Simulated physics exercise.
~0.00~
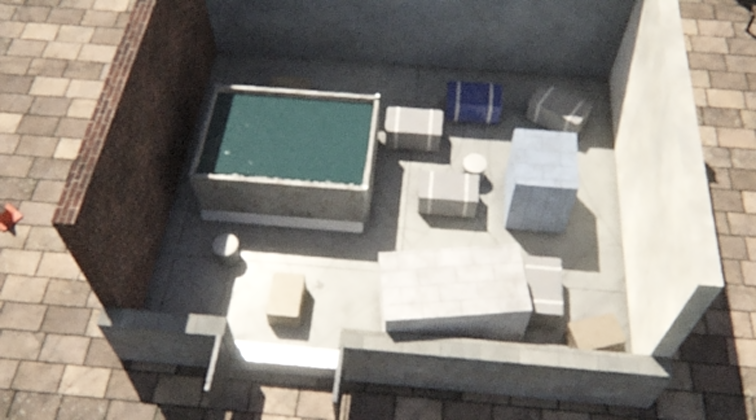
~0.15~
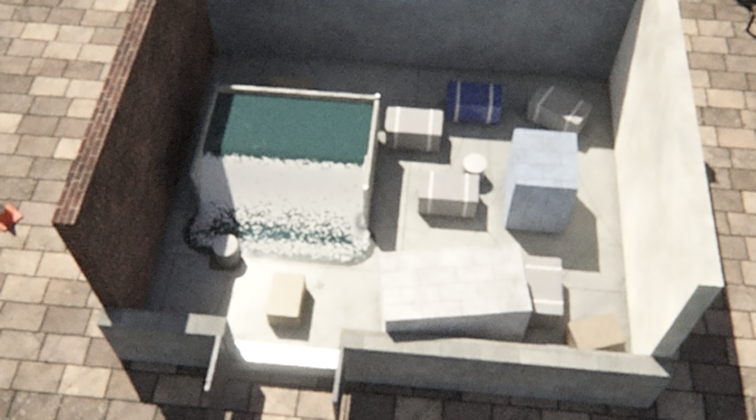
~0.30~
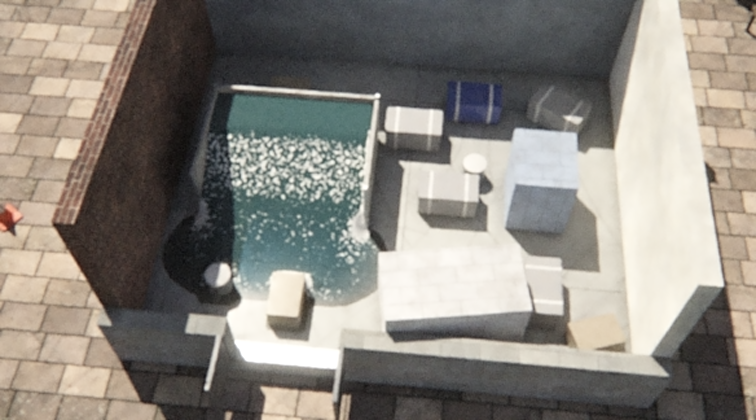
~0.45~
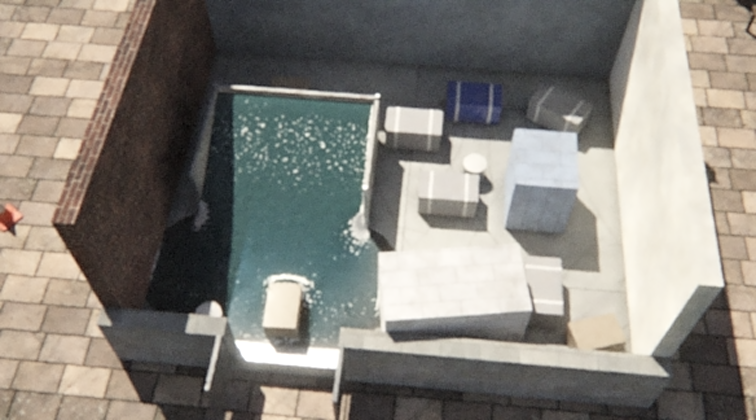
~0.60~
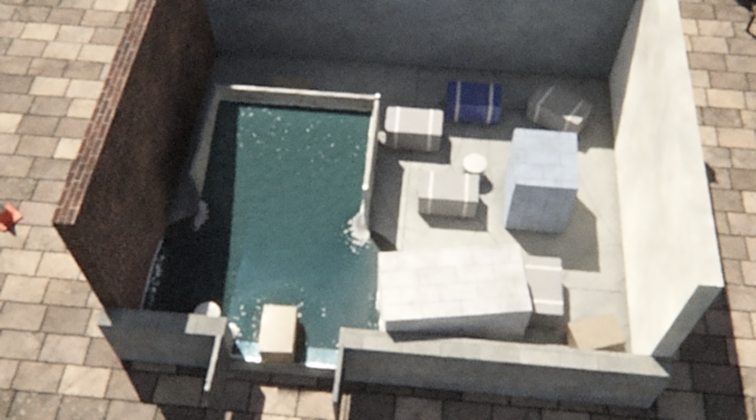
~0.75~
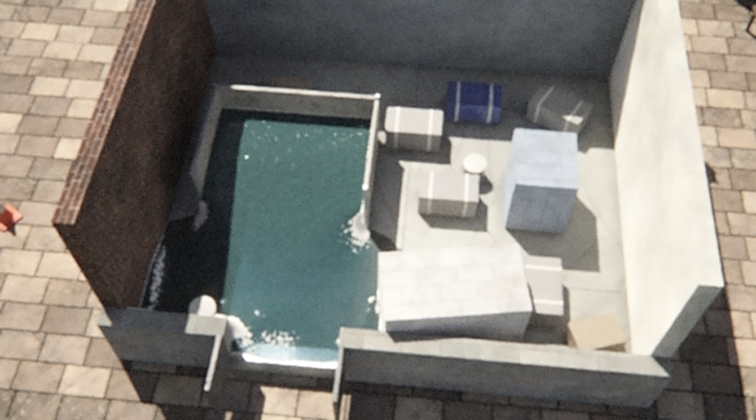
Water in a raised tank inside a walled yard burst out through the front, spread across the left side, and pushed a small pale box toward the front gap until it slipped from view.
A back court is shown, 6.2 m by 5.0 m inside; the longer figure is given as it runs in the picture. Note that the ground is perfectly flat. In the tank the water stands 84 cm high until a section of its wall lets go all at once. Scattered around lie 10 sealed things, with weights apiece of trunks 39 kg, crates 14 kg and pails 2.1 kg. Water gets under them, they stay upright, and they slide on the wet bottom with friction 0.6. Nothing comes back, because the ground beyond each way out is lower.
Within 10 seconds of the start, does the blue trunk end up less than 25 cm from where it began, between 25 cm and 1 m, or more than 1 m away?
Virtually static.
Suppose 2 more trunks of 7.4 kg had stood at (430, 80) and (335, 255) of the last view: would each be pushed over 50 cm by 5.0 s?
Well, the first is lower and the second higher.
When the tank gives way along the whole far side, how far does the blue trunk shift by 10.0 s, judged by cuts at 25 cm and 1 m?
After that, the blue trunk is washed away.
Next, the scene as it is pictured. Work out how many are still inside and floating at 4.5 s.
The count is 1.
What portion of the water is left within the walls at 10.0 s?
Still held: Near 42 %.
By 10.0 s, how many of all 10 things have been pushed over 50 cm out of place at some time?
Count: 3.
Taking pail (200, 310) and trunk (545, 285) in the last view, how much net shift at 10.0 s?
Taking them in turn, the shifts are 350 cm and 0 cm.
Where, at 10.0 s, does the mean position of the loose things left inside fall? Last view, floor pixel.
That lands at roughly (439, 165).
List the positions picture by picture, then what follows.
In the first picture, the blue trunk at (475, 94), on the bottom; water covers 3.3 m2; 0 of 10 have shifted.
In the second picture, the blue trunk at (475, 94) rests on the ground; 4.7 m2 under water; 0 of 10 have shifted.
In the third picture, the blue trunk at (475, 94), on the bottom; 6.5 m2 under water; 1 of 10 have shifted.
In the fourth picture, the blue trunk at (475, 94) rests on the ground; water covers 8.4 m2; 2 of 10 have shifted.
In the fifth picture, the blue trunk at (475, 94) rests on the ground; 9.2 m2 under water; 2 of 10 have shifted.
In the sixth picture, the blue trunk at (475, 94), on the bottom; water covers 9.3 m2; 2 of 10 have shifted.
After 2.0 s the blue trunk is near (475, 94), 0.0 m from its start, aground; 1 of 10 are out; 1 afloat.
After 4.5 s the blue trunk is near (475, 94), 0.0 m from its start, aground; 1 of 10 are out; 1 afloat.
After 7.0 s the blue trunk is near (475, 94), 0.0 m from its start, aground; 1 of 10 are out; 3 afloat.
After 10.0 s the blue trunk is near (475, 94), 0.0 m from its start, aground; 1 of 10 are out; 3 afloat.
